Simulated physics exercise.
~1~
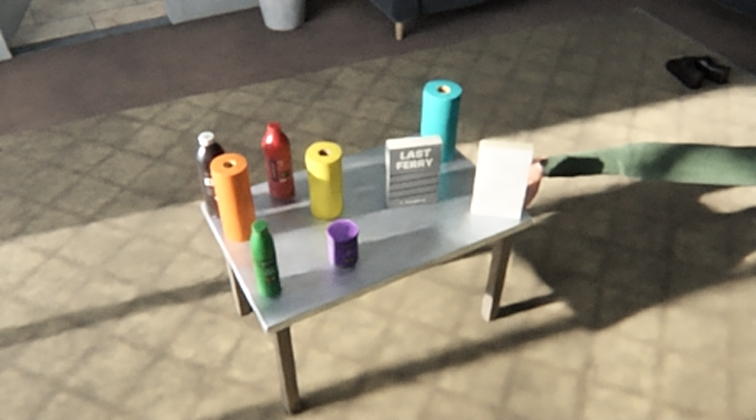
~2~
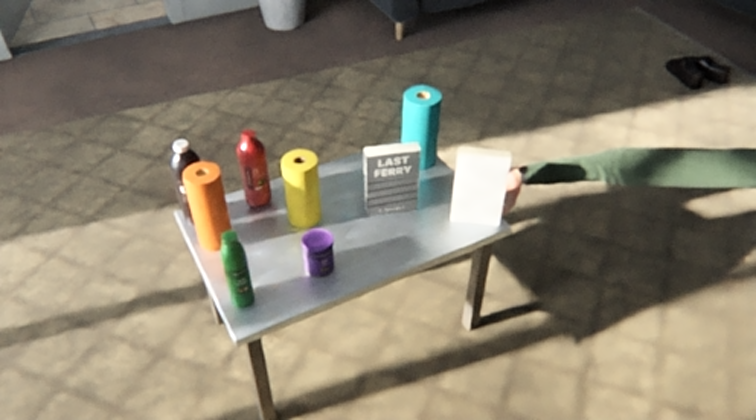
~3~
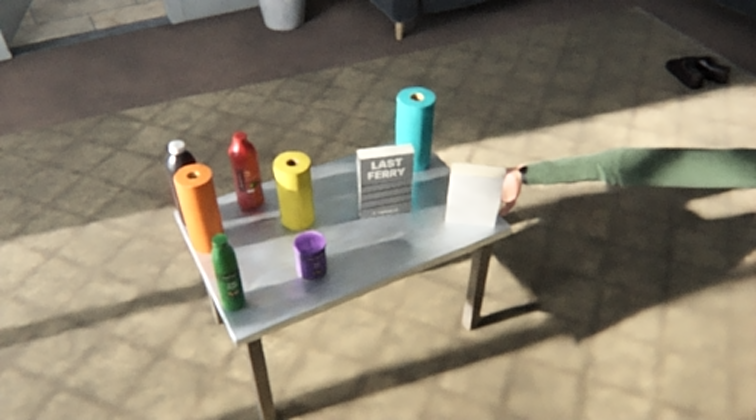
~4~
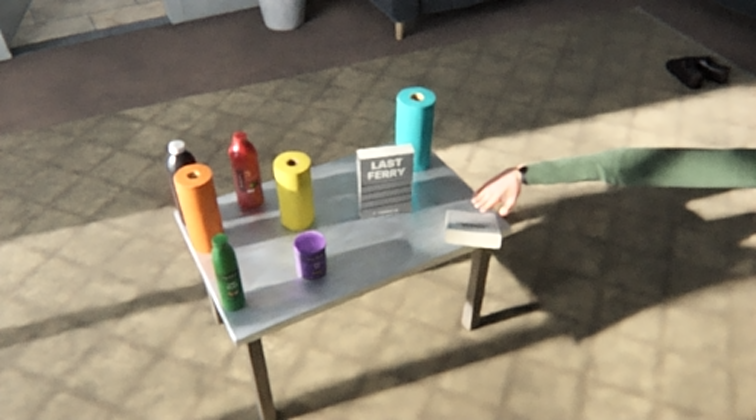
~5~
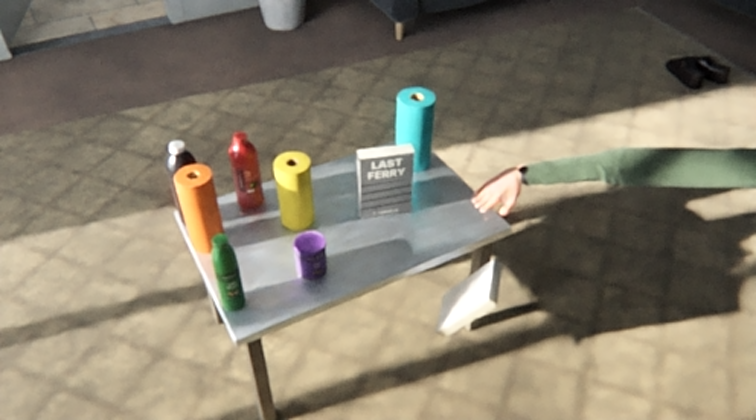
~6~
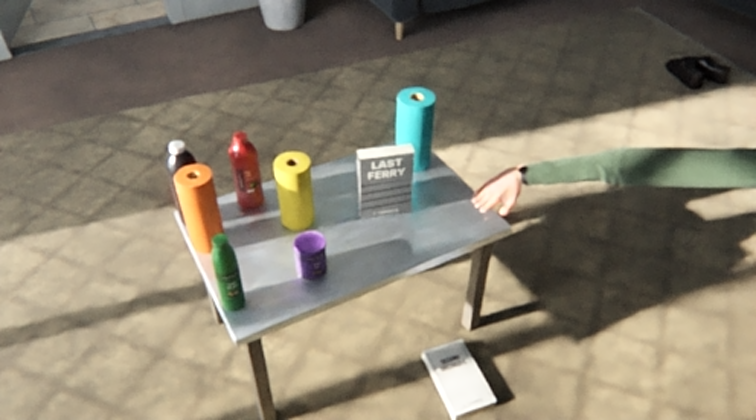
A small table crowded with bottles, colored rolls, a purple tin and two books slid a little to the left beside an outstretched hand, then stopped; the white book tipped over, dropped off the edge and ended flat on the floor, while everything else stayed standing.
